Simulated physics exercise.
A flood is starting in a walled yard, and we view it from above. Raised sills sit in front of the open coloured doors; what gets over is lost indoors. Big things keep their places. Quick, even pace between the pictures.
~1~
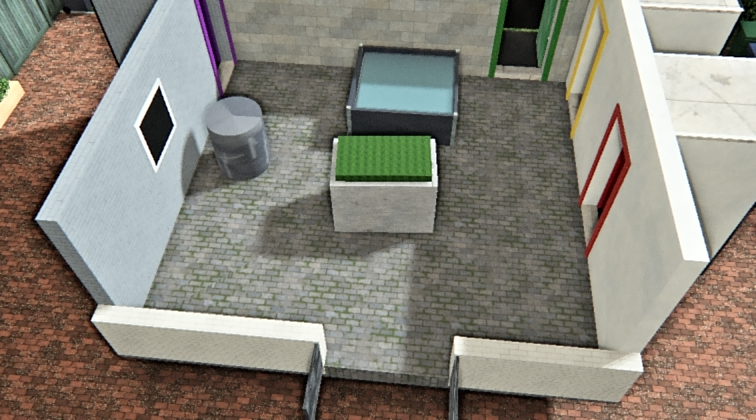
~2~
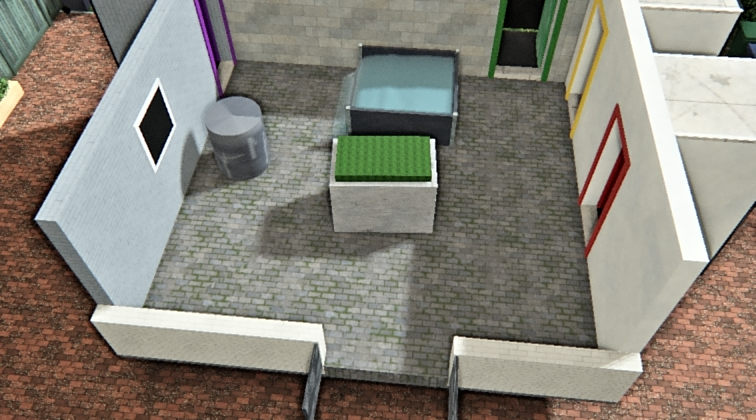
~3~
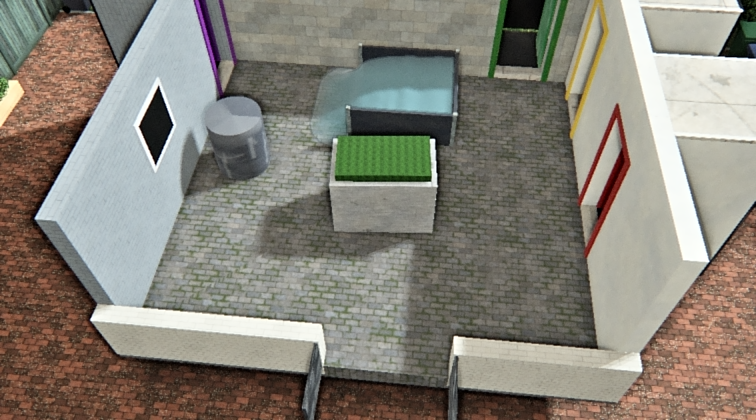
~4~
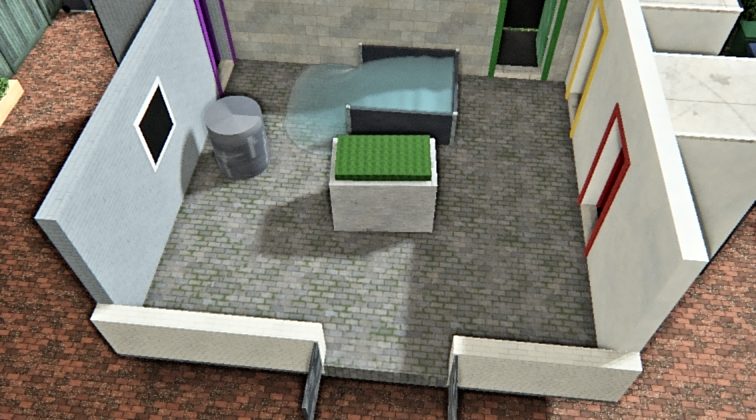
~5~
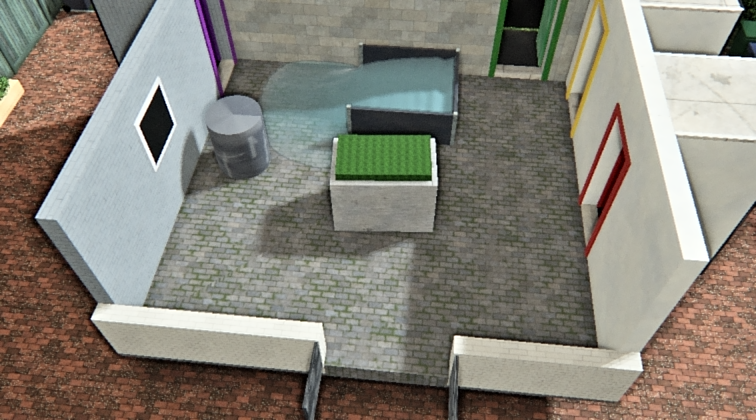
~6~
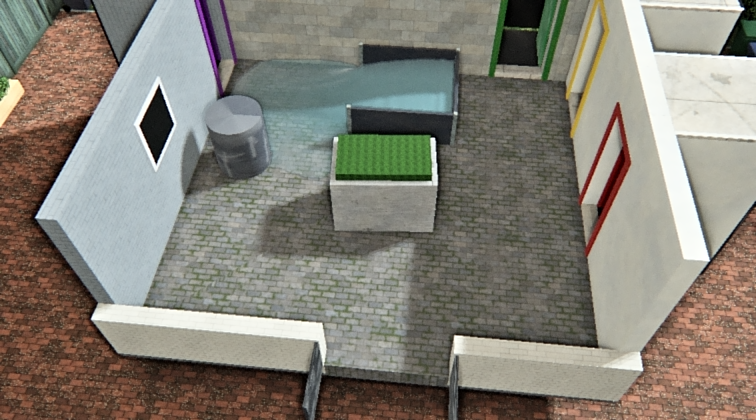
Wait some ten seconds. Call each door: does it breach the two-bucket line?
Calls: The red door does not breach it; the green door does not breach it; the purple door breaches it; the yellow door does not breach it.
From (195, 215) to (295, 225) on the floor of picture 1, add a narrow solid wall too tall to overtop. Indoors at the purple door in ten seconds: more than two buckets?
Door by door: Purple tops the limit.
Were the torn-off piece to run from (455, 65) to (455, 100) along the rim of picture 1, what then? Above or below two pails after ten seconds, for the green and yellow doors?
Lab note: Green door above the mark, yellow door above the mark.
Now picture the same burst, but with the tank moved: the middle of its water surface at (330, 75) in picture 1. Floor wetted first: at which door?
Leading the way is the purple one.
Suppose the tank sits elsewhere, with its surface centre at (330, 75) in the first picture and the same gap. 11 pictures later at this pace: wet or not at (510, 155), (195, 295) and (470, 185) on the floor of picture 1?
First spot bare, second swamped, third bare.
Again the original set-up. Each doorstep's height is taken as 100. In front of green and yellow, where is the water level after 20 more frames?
Respectively about 0 and 0 per cent.
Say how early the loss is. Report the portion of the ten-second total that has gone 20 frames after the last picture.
Close to 70 per cent.
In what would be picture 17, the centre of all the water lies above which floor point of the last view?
I'd put it at around (307, 111).
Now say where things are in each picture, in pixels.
The first frame shows still water in the open tank at (405, 82).
In the second frame, water pours out at (357, 96) and has run to a hidden place.
In the third frame, water pours out at (357, 98) and has run to (319, 137).
In the fourth frame, water pours out at (357, 98) and has run to (290, 132).
In the fifth frame, the front is at a hidden place, out from the gap at (358, 98).
In the sixth frame, the front is at a hidden place, out from the gap at (358, 98).
A moment on, water covers 20 % of the floor; the red door not reached, the green door not reached, the purple door over two buckets in, the yellow door not reached.
Next, water covers 30 % of the floor; the red door not reached, the green door not reached, the purple door far over two buckets in, the yellow door not reached.
Then, water covers 40 % of the floor; the red door not reached, the green door not reached, the purple door far over two buckets in, the yellow door not reached.
Later, water covers 60 % of the floor; the red door not reached, the green door wet at the sill, nothing in, the purple door far over two buckets in, the yellow door not reached.
In the end, water covers 80 % of the floor; the red door wet at the sill, nothing in, the green door wet at the sill, nothing in, the purple door far over two buckets in, the yellow door wet at the sill, nothing in.
